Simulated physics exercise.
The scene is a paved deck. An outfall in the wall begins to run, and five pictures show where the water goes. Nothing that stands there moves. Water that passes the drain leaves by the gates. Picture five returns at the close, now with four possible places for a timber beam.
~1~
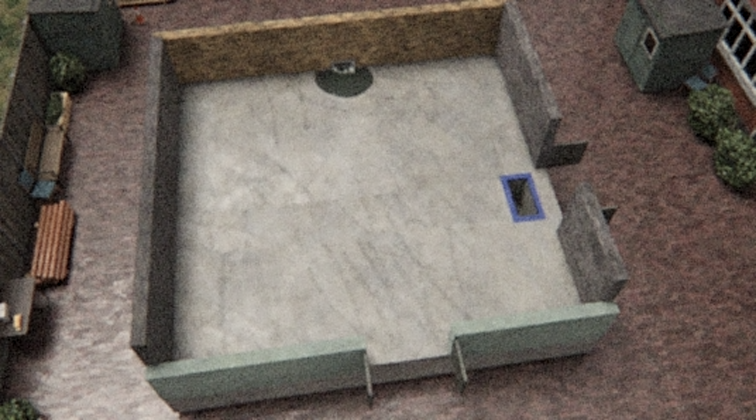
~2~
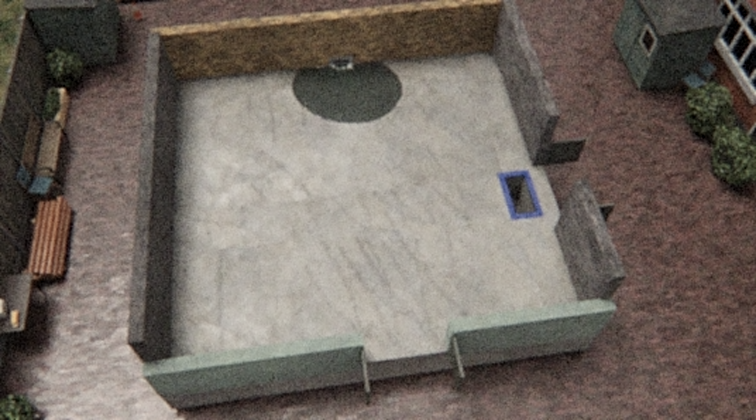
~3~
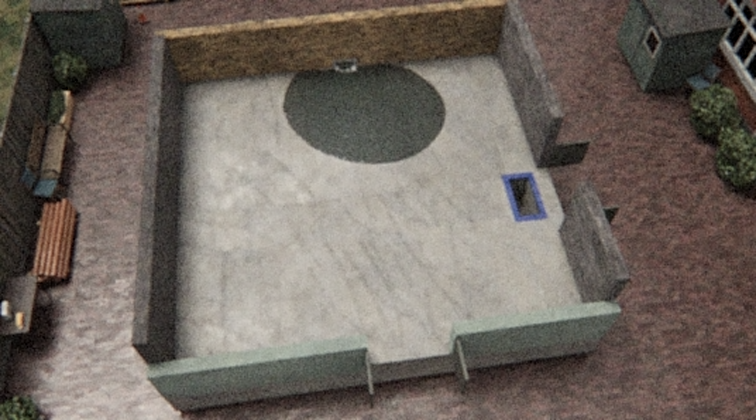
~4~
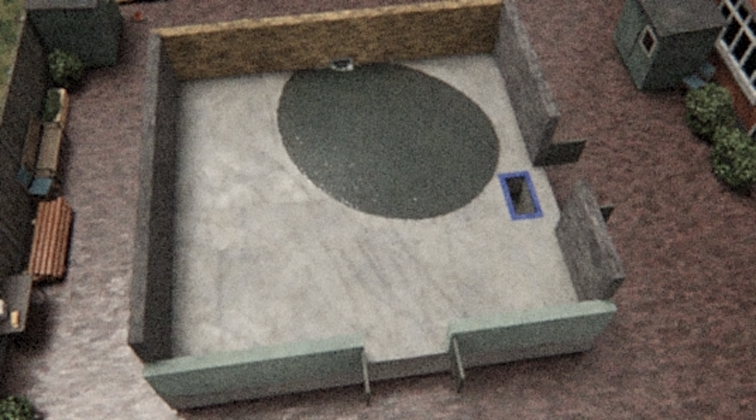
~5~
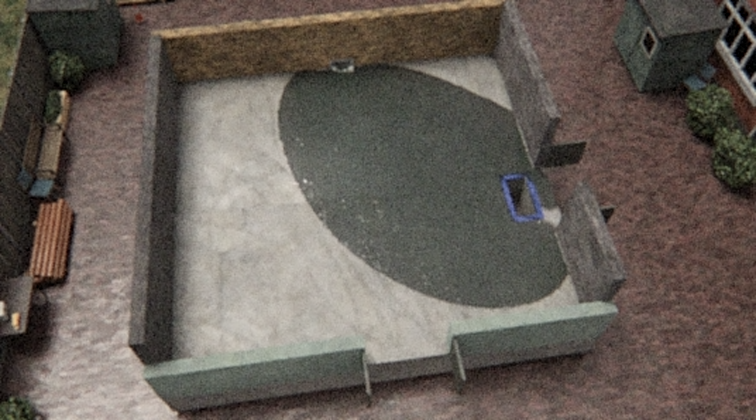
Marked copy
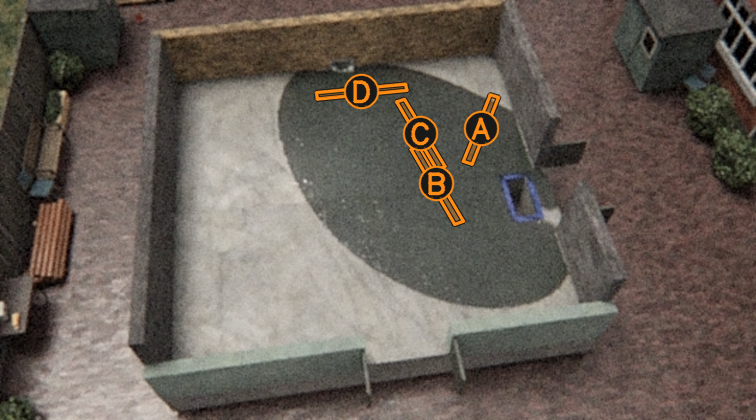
A dark wet patch spreads from the back wall across the paved deck, reaching the blue drain.
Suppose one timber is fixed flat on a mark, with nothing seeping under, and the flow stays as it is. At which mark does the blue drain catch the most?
D.
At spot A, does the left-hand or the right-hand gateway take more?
The left gate.
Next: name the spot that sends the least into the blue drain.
A it is.
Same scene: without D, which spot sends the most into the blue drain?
Here it is spot B.
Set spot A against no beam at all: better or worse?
Worse.
On the marked copy, A from (467, 162) to (494, 96); B from (415, 147) to (459, 222); C from (400, 100) to (441, 168); D from (316, 95) to (406, 87).
With A, about 22 % of the stream goes into the blue drain, about 76 % out by the gates.
With B, about 38 % of the stream goes into the blue drain, about 60 % out by the gates.
With C, about 30 % of the stream goes into the blue drain, about 69 % out by the gates.
With D, about 48 % of the stream goes into the blue drain, about 41 % out by the gates.
